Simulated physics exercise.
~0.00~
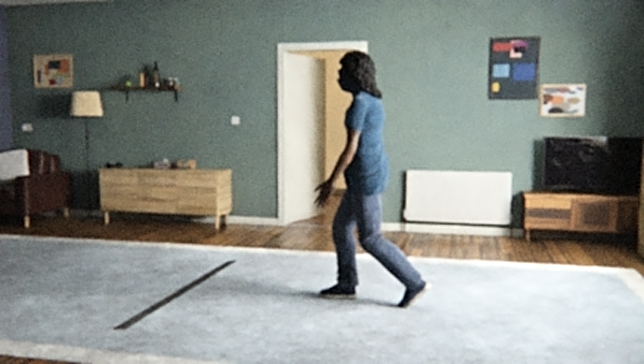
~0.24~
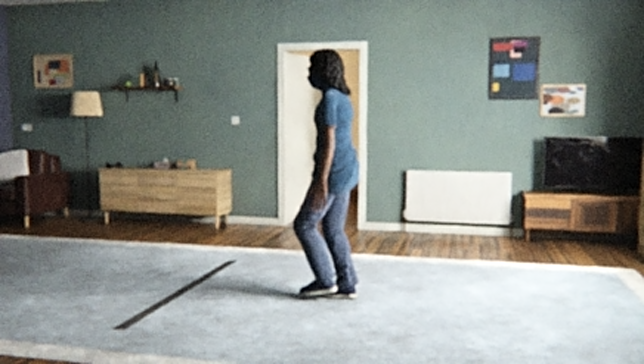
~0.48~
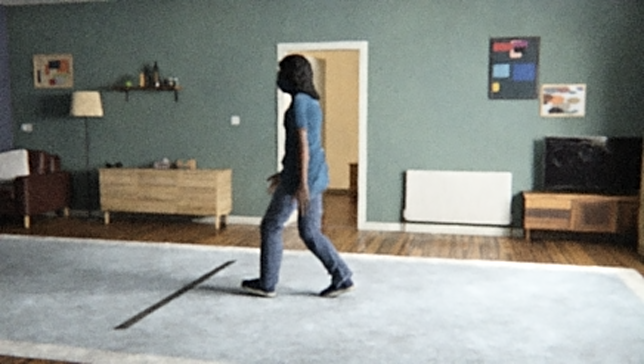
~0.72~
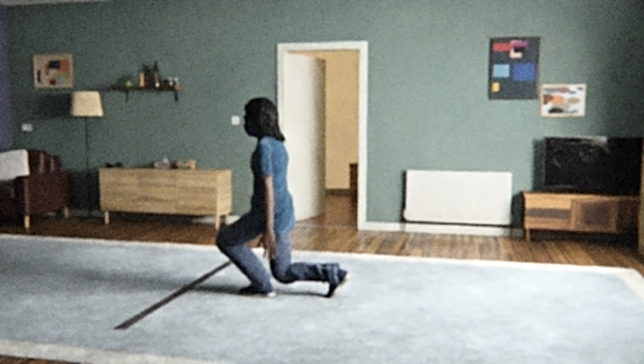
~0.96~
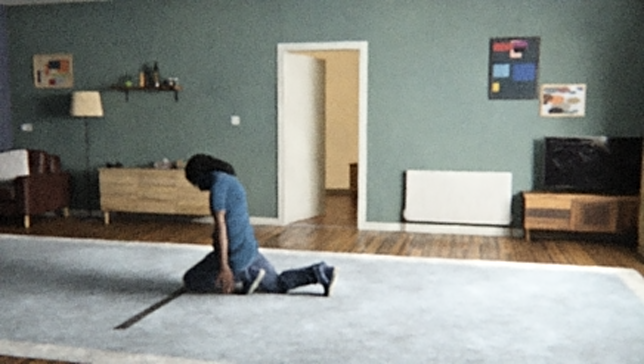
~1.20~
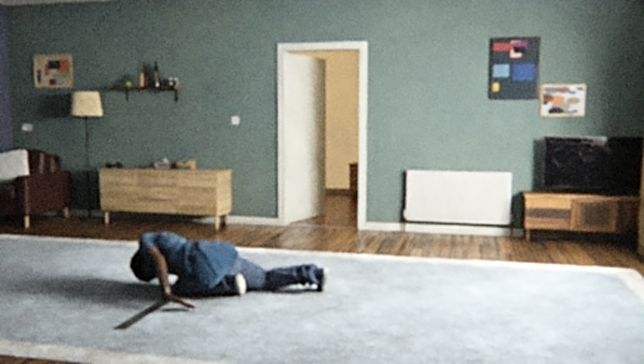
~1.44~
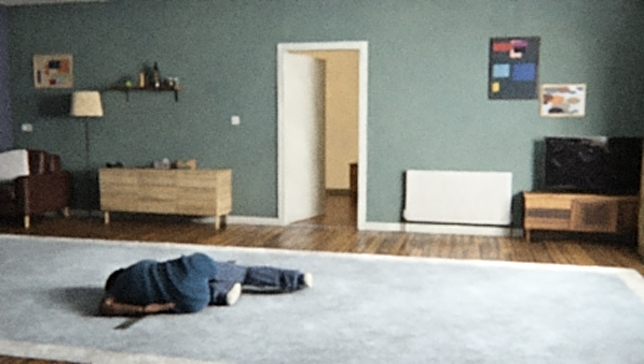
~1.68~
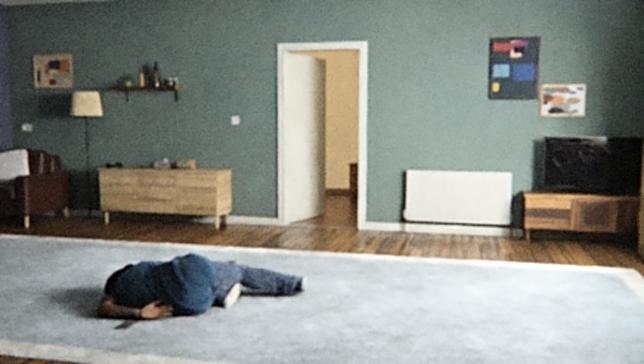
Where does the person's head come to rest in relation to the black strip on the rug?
The head comes to rest past the black strip, on its left side. The hips stay short of the strip on the right.
